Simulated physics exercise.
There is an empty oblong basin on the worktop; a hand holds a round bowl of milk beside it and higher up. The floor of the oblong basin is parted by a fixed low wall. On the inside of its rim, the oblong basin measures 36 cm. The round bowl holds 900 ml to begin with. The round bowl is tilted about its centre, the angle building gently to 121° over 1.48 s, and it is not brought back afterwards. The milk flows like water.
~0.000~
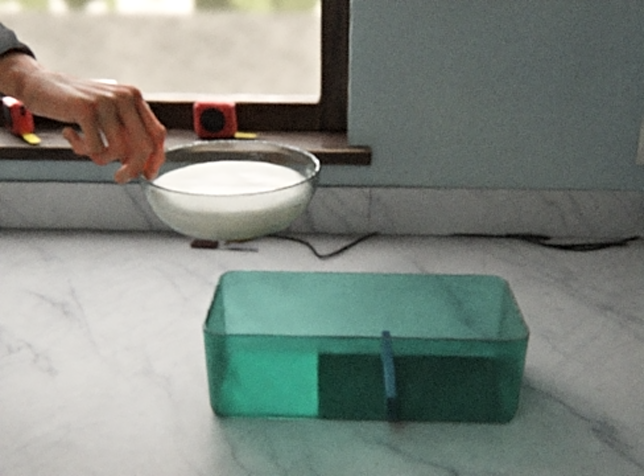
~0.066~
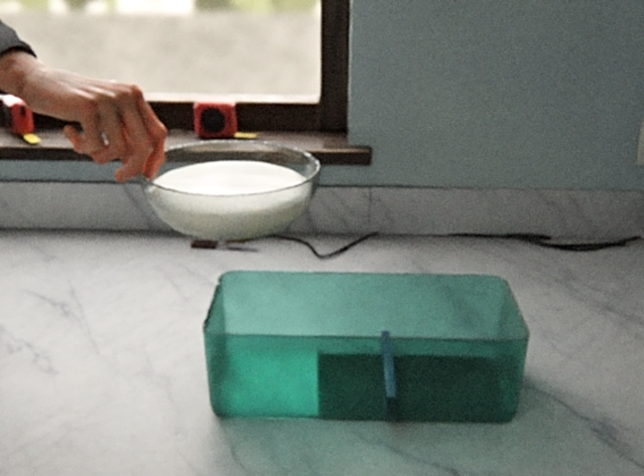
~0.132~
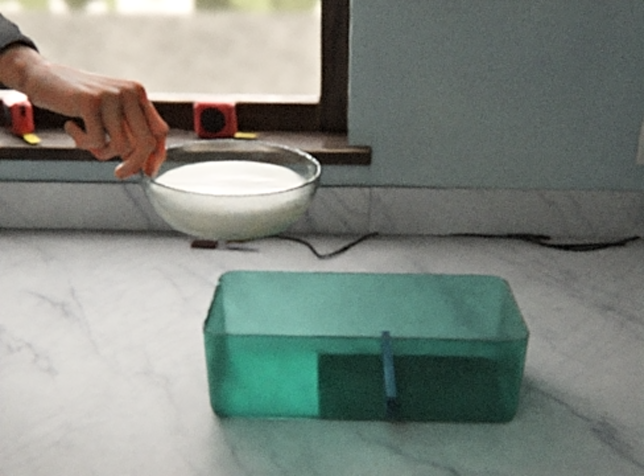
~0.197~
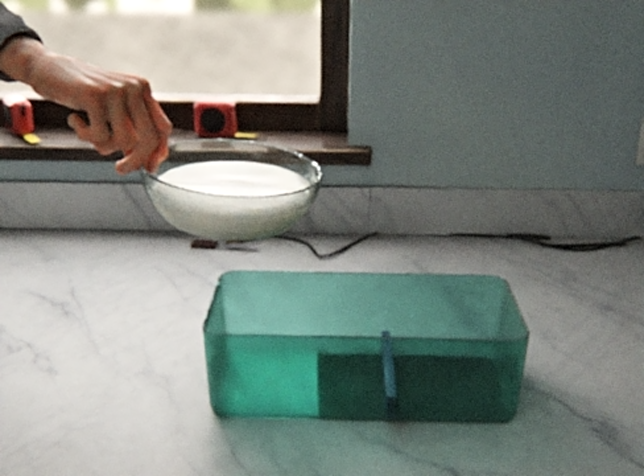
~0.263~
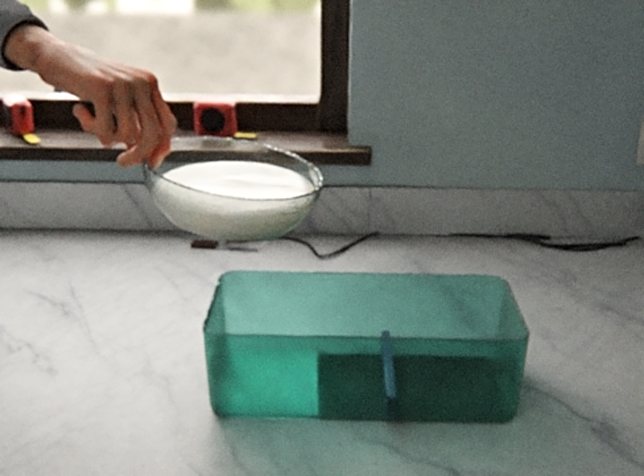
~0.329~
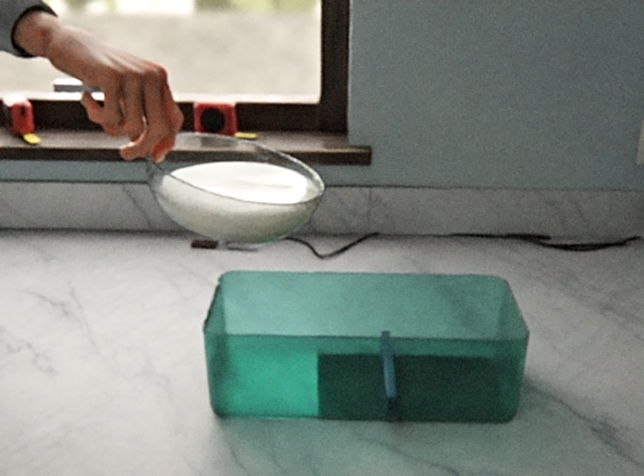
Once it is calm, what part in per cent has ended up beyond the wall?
About 21 per cent ends up there.
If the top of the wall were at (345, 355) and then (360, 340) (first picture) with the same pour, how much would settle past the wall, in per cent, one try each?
60 in a hundred, followed by 50 in a hundred.
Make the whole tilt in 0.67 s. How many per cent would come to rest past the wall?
Then it comes to around 35 per cent.
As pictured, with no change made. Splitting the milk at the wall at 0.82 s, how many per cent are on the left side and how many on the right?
About 36 left, 10 right.
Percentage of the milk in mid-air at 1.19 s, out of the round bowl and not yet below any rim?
Estimated airborne part: Roughly 1 per cent.
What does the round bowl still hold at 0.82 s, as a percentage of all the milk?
Close to 26 percent of the liquid remains at that time.
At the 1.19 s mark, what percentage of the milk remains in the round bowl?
Share remaining: Approx. 0 %.
Then, 0.82 s in, the tilt is 71° and 27 per cent is still to pour, 36 is left of the wall and 9 right of it.
Then, 1.19 s in, the tilt is 110° and 0 per cent is still to pour, 83 is left of the wall and 16 right of it.
Then, 1.57 s in, the tilt is 121° and 0 per cent is still to pour, 79 is left of the wall and 20 right of it.
Then, 1.98 s in, the tilt is 121° and 0 per cent is still to pour, 79 is left of the wall and 21 right of it.
Finally, 78 per cent lies left of the wall, 21 right of it and 1 outside.
